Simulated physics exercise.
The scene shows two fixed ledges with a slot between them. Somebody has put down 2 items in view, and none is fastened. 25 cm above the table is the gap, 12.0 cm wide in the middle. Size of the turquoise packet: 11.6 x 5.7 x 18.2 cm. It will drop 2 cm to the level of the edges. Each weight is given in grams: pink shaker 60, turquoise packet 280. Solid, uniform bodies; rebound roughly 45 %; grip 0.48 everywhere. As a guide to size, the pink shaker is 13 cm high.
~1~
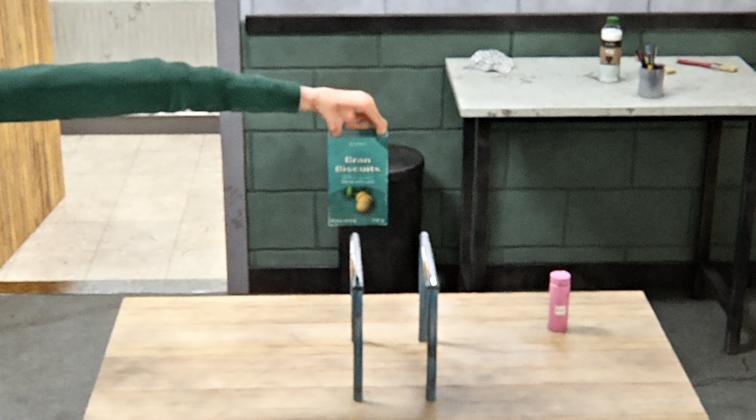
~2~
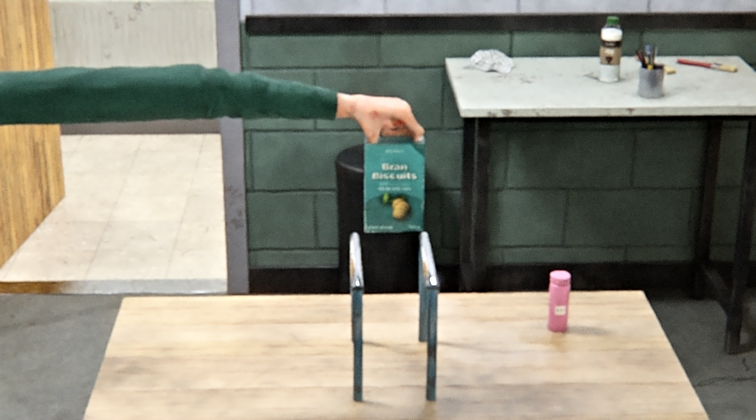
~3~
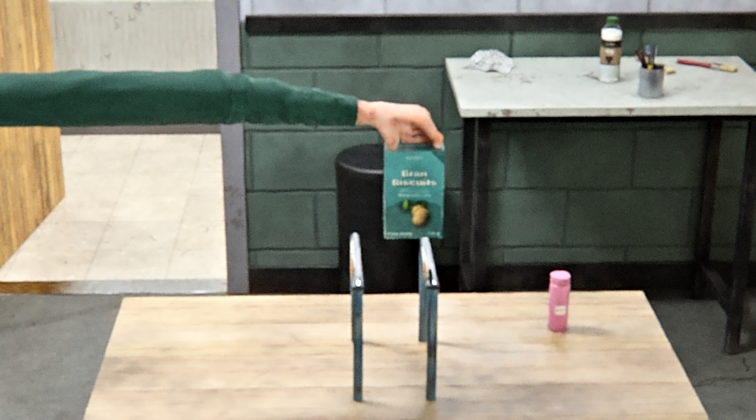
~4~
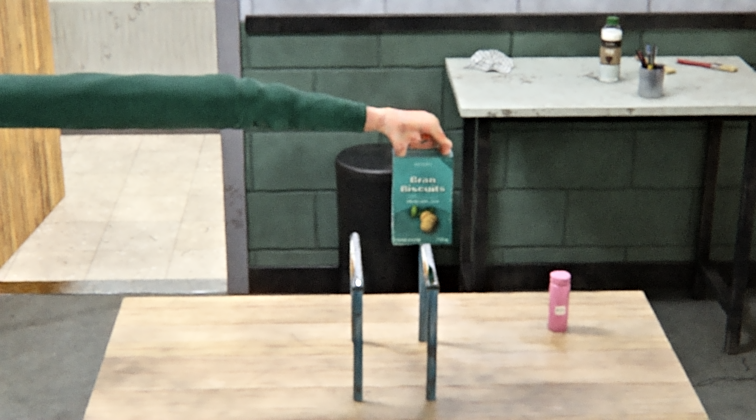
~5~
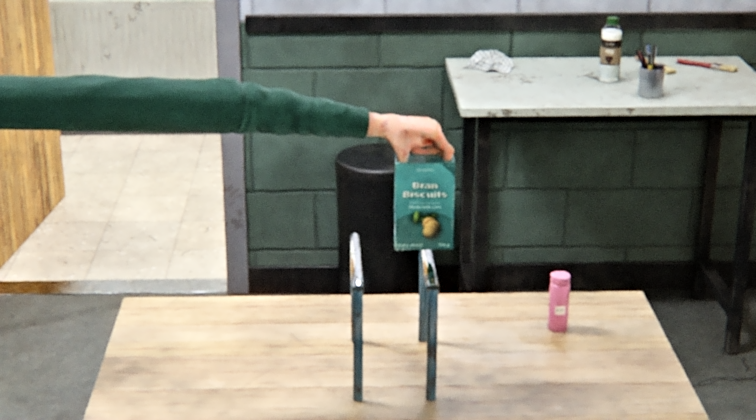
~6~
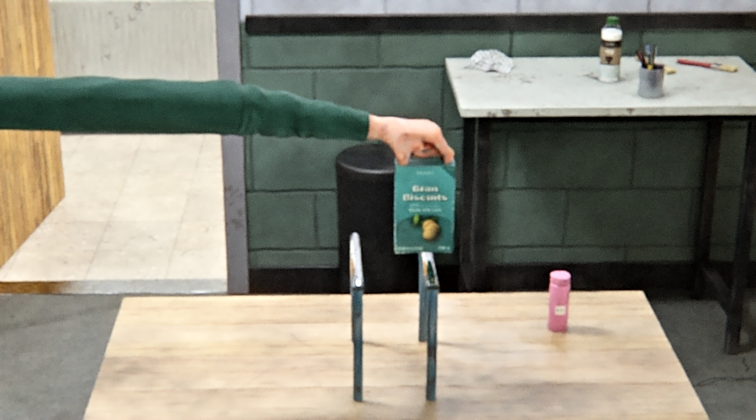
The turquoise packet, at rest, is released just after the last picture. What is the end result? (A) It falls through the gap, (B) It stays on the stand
The answer is B.
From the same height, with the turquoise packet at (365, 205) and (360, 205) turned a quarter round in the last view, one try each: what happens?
Try one: It gets stuck; try two: It falls through.
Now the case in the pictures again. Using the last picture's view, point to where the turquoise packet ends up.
It settles close to (384, 240).
Then, 0.30 s later than the last frame, turquoise packet tilted 10° near (416, 216).
Then, 0.50 s later than the last frame, turquoise packet tilted 59° near (385, 238).
When it is over, lying over on the stand or table, turquoise packet; pink shaker within 4 cm of the start. End places, in pixels of the last picture, turquoise packet near (384, 240). The packet stays on top.
